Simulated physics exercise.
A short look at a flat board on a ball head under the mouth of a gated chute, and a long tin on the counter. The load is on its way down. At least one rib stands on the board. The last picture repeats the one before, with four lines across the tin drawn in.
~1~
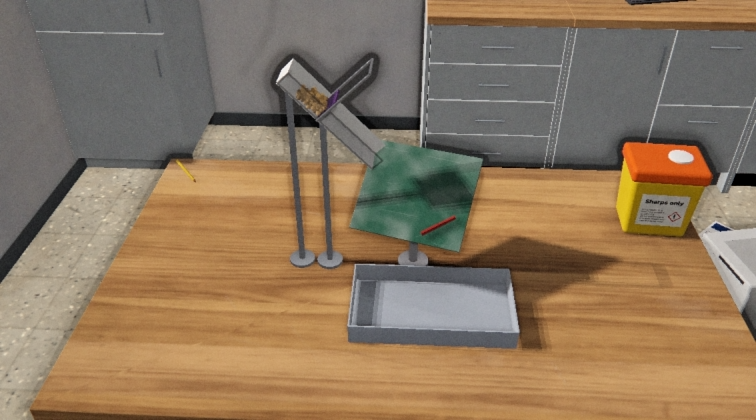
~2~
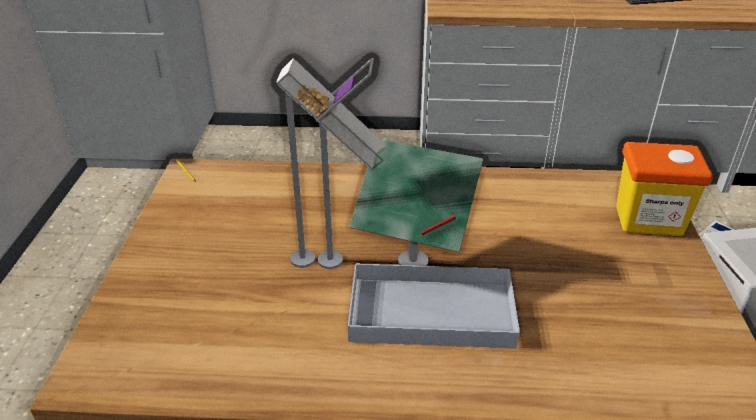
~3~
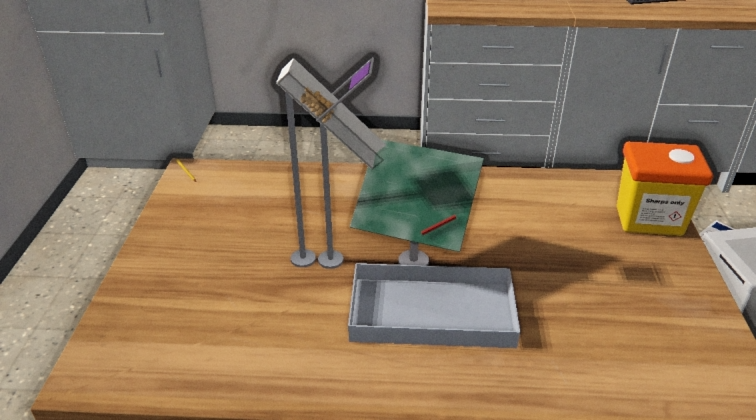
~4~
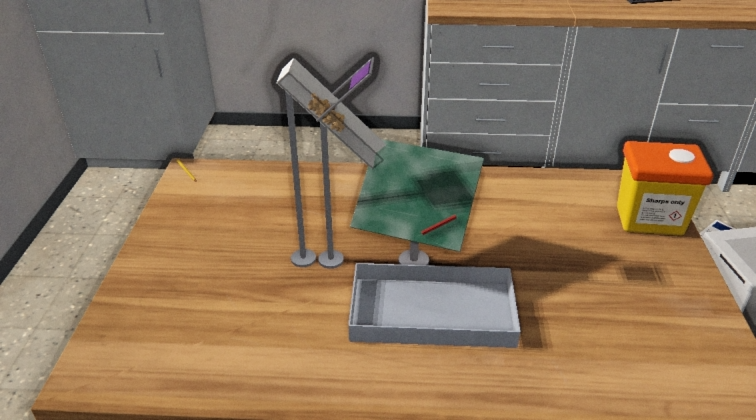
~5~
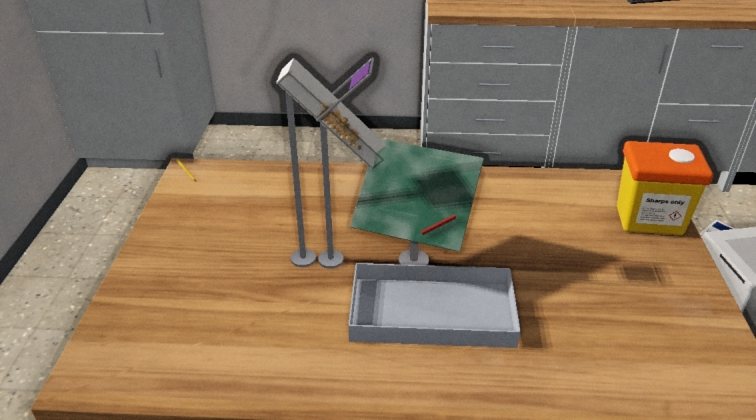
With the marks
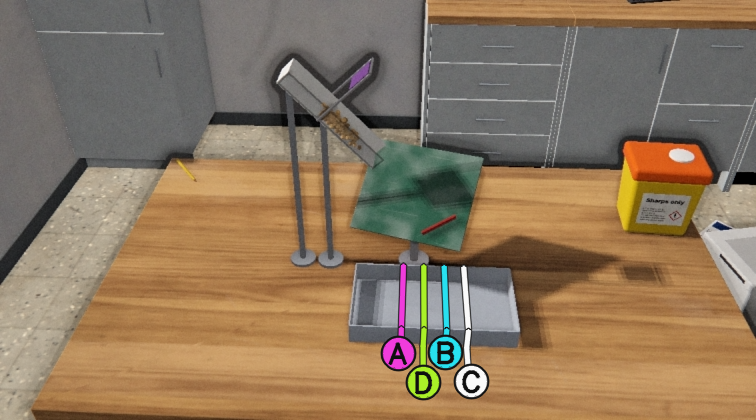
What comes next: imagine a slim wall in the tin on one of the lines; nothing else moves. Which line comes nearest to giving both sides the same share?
Line A.
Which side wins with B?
Left.
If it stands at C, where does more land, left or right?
More lands on the left.
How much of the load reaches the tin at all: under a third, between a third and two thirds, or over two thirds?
It is over two thirds.
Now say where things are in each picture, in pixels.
Load behind the gate near (314, 98), dried chickpeas; lip of the chute near (373, 162), sloping fairly steeply, in the first picture.
Middle of the board near (416, 193), tilted fairly steeply; middle of its low edge near (403, 239); of its high edge near (428, 148), in the second picture.
Front corners of the tin near (349, 326) and (519, 332), empty; front of the load near (329, 117), in the third picture.
Middle of the load near (326, 113); its front near (343, 127), close to a third of the way to the lip; rib from (456, 215) to (422, 232), in the fourth picture.
Middle of the load near (340, 127); its front near (359, 147), close to two thirds of the way to the lip, in the fifth picture.
On the marked copy, line A crosses the front rim at (401, 327); line B crosses the front rim at (446, 329); line C crosses the front rim at (468, 330); line D crosses the front rim at (424, 328).
With A, of what is caught, close to half on the left of the divider, close to half on the right.
With B, of what is caught, the whole lot on the left of the divider, none at all on the right.
With C, of what is caught, the whole lot on the left of the divider, none at all on the right.
With D, of what is caught, the whole lot on the left of the divider, none at all on the right.
